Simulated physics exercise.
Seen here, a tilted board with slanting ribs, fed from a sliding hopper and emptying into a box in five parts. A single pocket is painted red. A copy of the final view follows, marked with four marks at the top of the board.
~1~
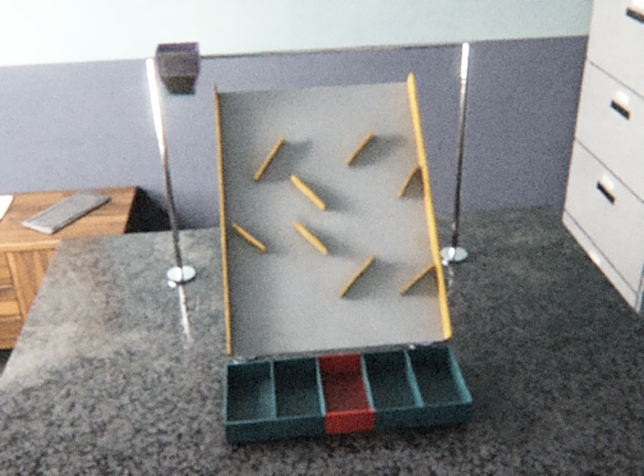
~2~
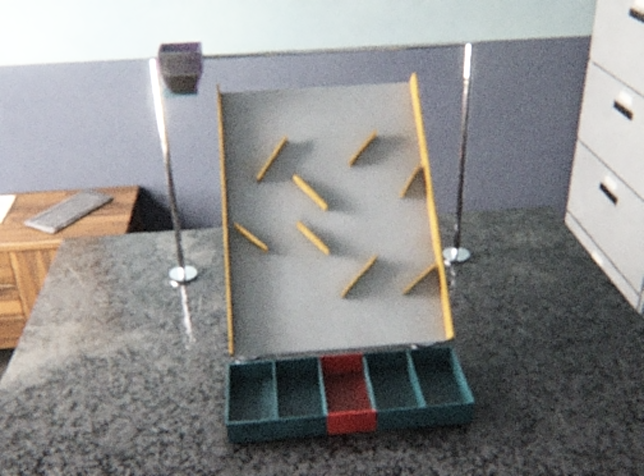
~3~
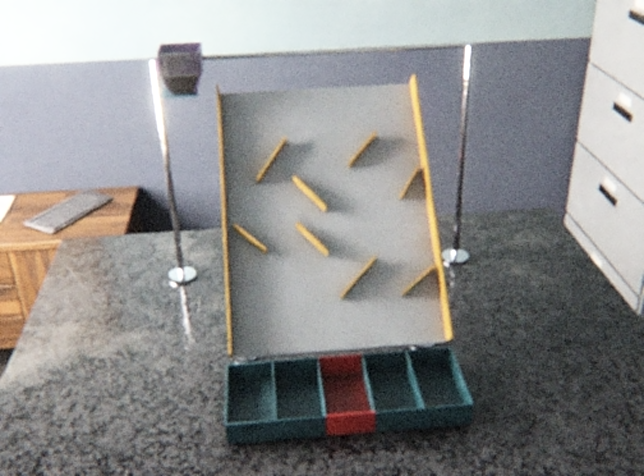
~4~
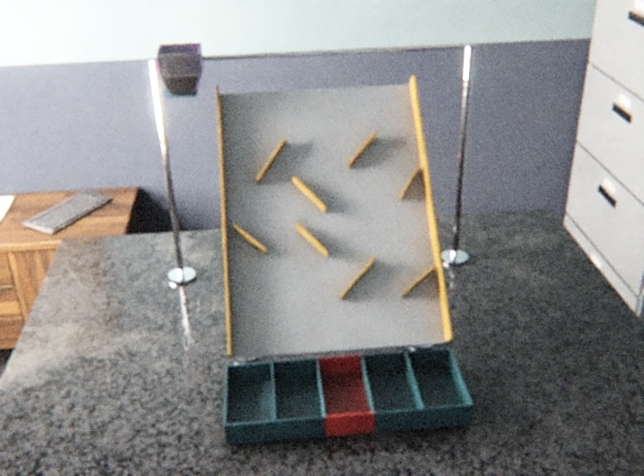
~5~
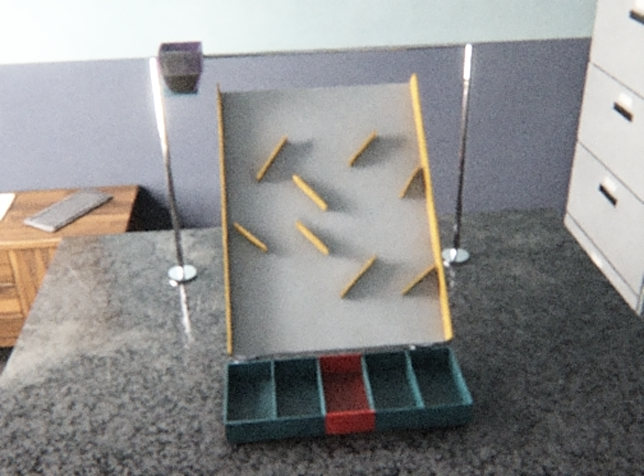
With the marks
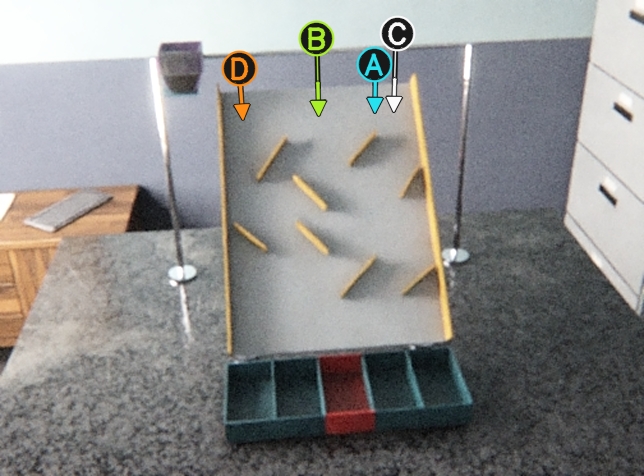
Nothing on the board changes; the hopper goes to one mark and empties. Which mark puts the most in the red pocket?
Go for D.
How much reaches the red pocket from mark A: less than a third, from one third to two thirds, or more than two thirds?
Less than a third.
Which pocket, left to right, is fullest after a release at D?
It is the third one.
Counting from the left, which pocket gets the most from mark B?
The second.
On the marked copy, mark A meets the board at (374, 107); mark B meets the board at (318, 110); mark C meets the board at (393, 106); mark D meets the board at (242, 114).
With A, a small part in the red pocket, about half in other pockets, about a third outside the box.
With B, a small part in the red pocket, most in other pockets, a small part outside the box.
With C, a stray few in the red pocket, about two thirds in other pockets, a stray few held on the board, about a third outside the box.
With D, about a third in the red pocket, a small part in other pockets, about half outside the box.
